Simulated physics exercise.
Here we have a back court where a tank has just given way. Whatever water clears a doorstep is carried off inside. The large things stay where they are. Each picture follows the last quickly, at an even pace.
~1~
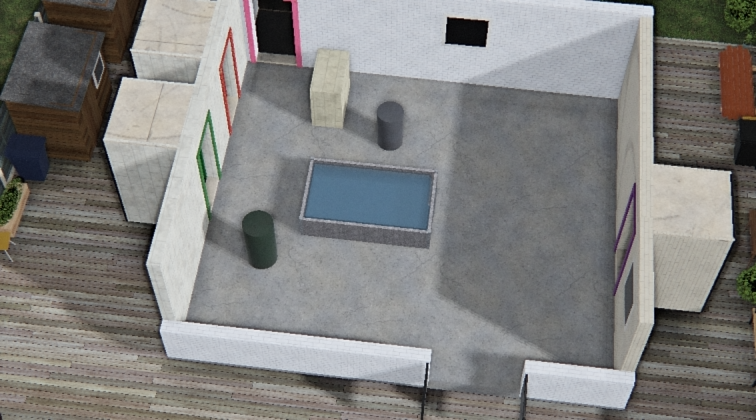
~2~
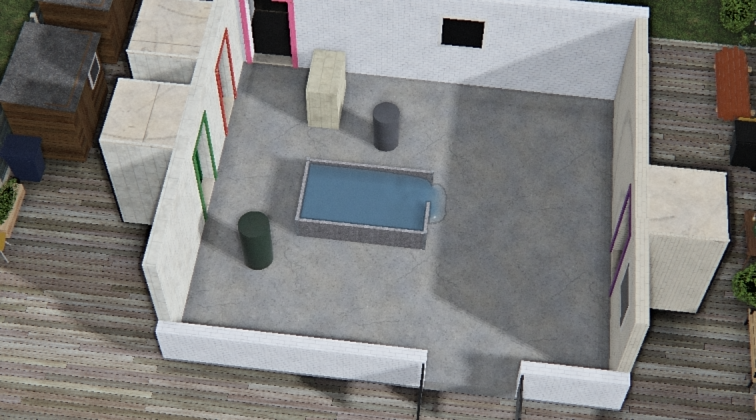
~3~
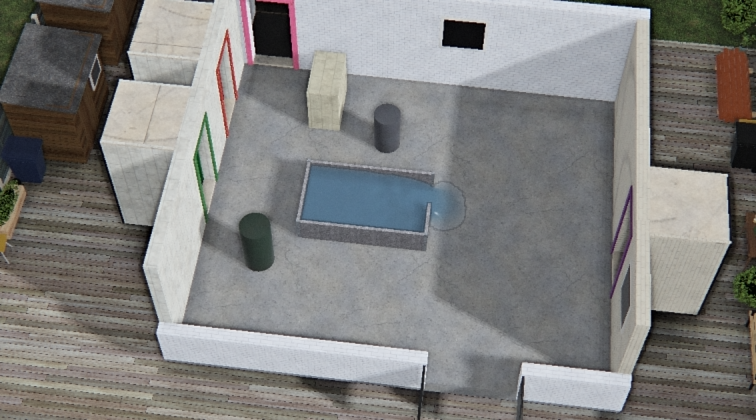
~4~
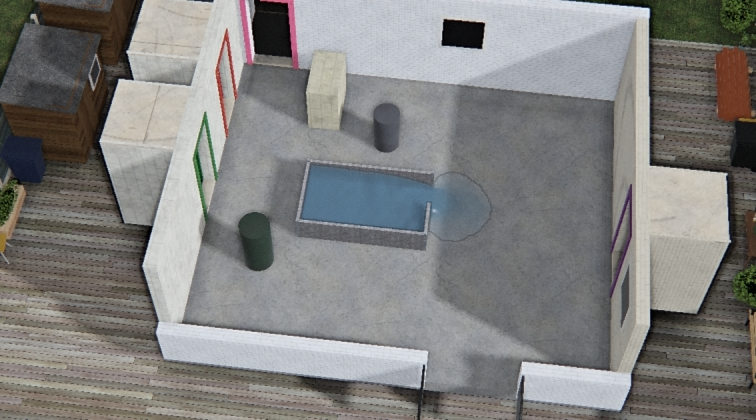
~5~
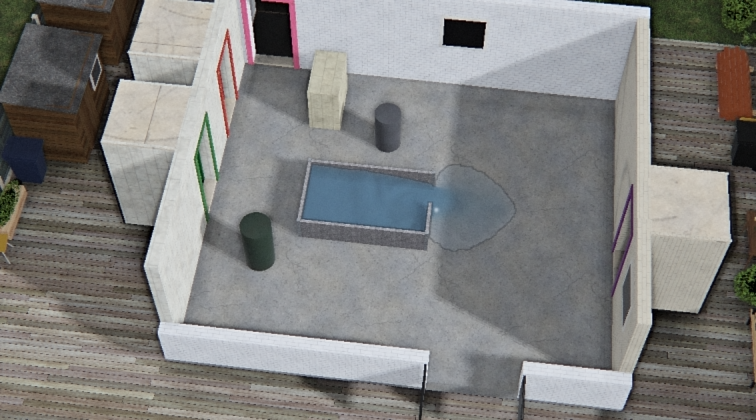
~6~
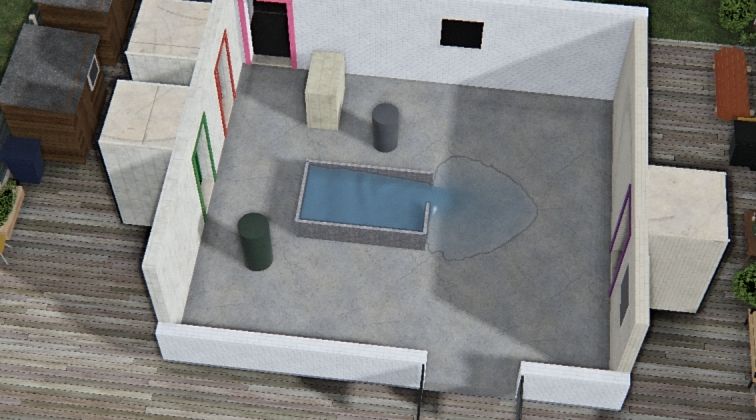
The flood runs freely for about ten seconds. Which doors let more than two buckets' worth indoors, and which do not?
Outcome: Purple door: Within two buckets. Red door: Within two buckets. Pink door: Within two buckets. Green door: Within two buckets.
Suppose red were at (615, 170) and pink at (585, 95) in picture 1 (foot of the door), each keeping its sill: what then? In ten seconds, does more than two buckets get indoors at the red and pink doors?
Well, the red one crosses the threshold, while the pink one crosses the threshold.
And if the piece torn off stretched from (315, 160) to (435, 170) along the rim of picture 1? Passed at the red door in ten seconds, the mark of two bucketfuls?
Well, the red door crosses the line this time.
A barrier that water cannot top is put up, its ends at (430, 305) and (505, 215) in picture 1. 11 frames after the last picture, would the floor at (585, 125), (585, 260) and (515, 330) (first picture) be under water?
Taking the three spots in turn, they are inundated, unwetted and unwetted.
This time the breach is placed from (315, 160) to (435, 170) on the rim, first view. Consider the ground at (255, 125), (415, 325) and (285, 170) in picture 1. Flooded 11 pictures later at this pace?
One by one: Waterlogged; unsoaked; unsoaked.
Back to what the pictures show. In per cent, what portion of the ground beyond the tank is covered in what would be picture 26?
Roughly 30 percent.
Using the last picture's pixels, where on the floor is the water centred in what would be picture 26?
My pick is pixel (453, 208).
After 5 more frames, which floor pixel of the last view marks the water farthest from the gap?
About at (604, 197).
A moment on, water covers 15 % of the floor; the purple door not reached, the red door not reached, the pink door not reached, the green door not reached.
Next, water covers 25 % of the floor; the purple door wet at the sill, nothing in, the red door not reached, the pink door not reached, the green door not reached.
Then, water covers 30 % of the floor; the purple door under two buckets in, the red door not reached, the pink door not reached, the green door not reached.
Later, water covers 35 % of the floor; the purple door under two buckets in, the red door not reached, the pink door not reached, the green door not reached.
In the end, water covers 60 % of the floor; the purple door under two buckets in, the red door not reached, the pink door not reached, the green door not reached.
